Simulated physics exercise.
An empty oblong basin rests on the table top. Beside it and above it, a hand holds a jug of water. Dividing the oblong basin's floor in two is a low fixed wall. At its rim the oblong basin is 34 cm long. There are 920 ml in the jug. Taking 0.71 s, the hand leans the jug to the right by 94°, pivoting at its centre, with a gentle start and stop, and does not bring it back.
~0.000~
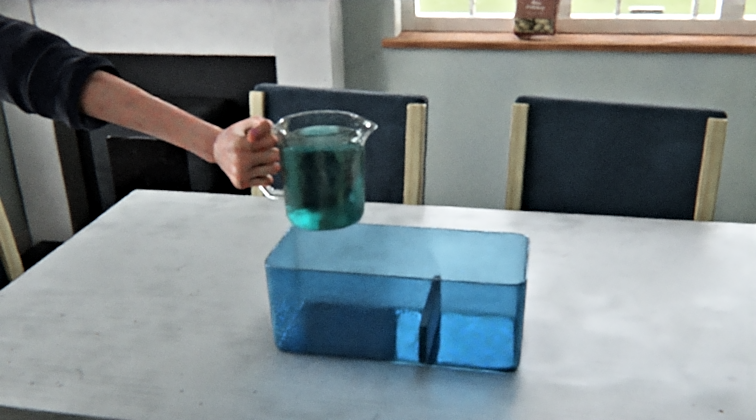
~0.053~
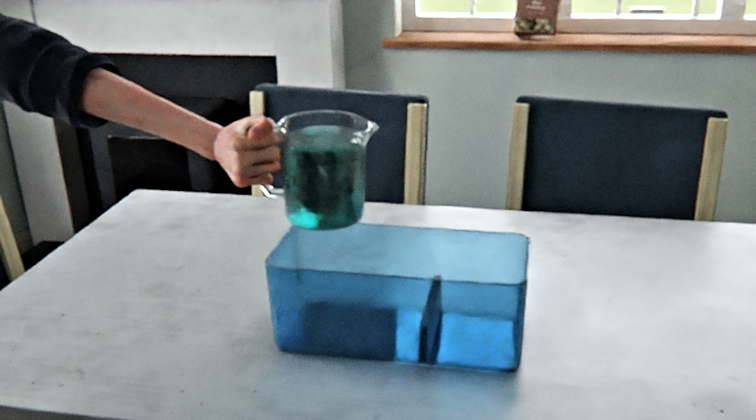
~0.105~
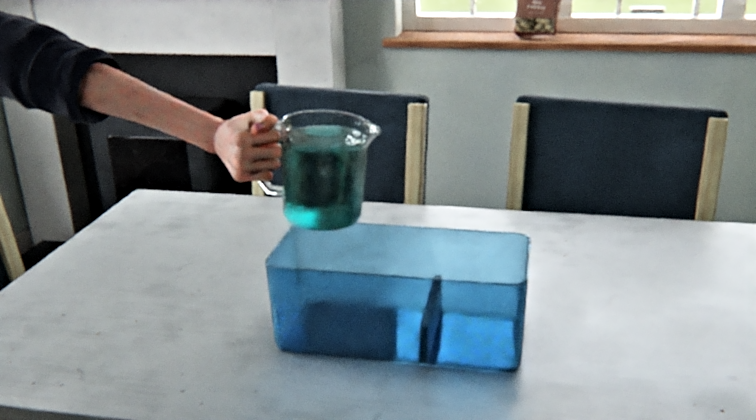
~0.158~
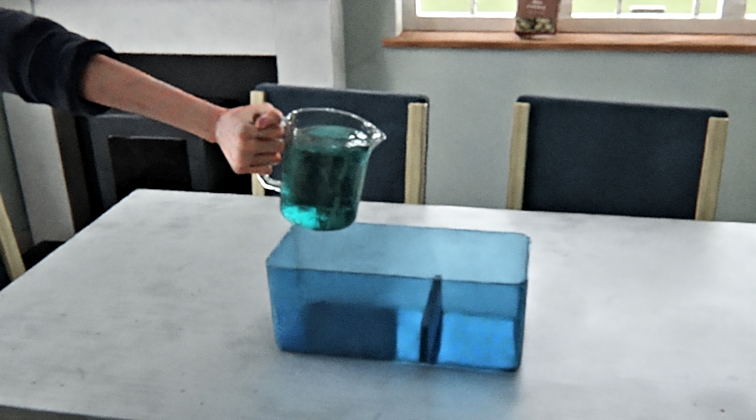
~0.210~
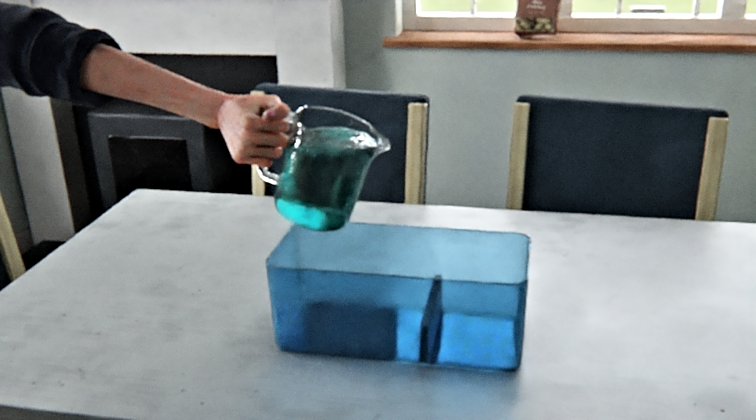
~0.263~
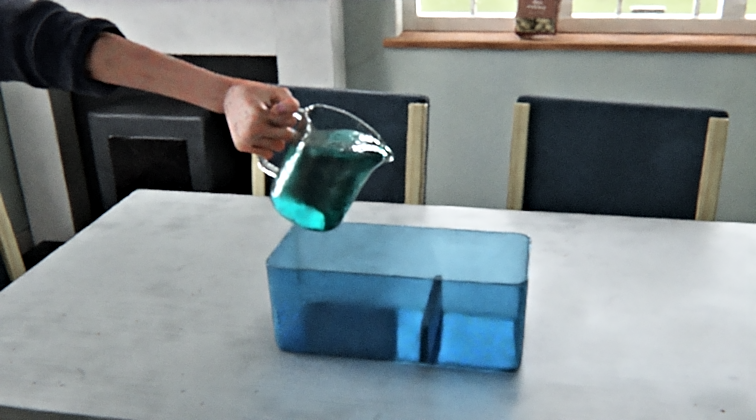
A hand holding a glass jug of green liquid above an empty blue divided basin on a table, gradually tilting it right.
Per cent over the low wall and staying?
53 per cent.
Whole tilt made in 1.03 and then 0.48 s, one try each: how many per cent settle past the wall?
55 in a hundred, followed by 50 in a hundred.
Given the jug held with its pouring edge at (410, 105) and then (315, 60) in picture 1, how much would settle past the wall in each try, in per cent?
In turn about 90 and 5 per cent.
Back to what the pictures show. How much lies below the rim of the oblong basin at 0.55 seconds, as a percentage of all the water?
Some 14 per cent.
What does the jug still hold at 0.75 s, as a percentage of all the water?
Remaining share: Approx. 30 %.
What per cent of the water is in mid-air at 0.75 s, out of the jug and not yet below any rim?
In-air share: About 14 %.
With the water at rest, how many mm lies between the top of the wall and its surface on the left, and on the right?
Near 42 mm for the left and near 28 mm for the right.
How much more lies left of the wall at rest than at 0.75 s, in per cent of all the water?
Roughly 24 percent.
By 0.55 s the tilt is 82° and 69 per cent is still to pour, 3 is left of the wall and 11 right of it.
By 0.75 s the tilt is 94° and 29 per cent is still to pour, 22 is left of the wall and 35 right of it.
By 0.97 s the tilt is 94° and 11 per cent is still to pour, 34 is left of the wall and 52 right of it.
By 1.21 s the tilt is 94° and 4 per cent is still to pour, 42 is left of the wall and 52 right of it.
At rest 46 per cent lies left of the wall, 53 right of it and 0 outside.
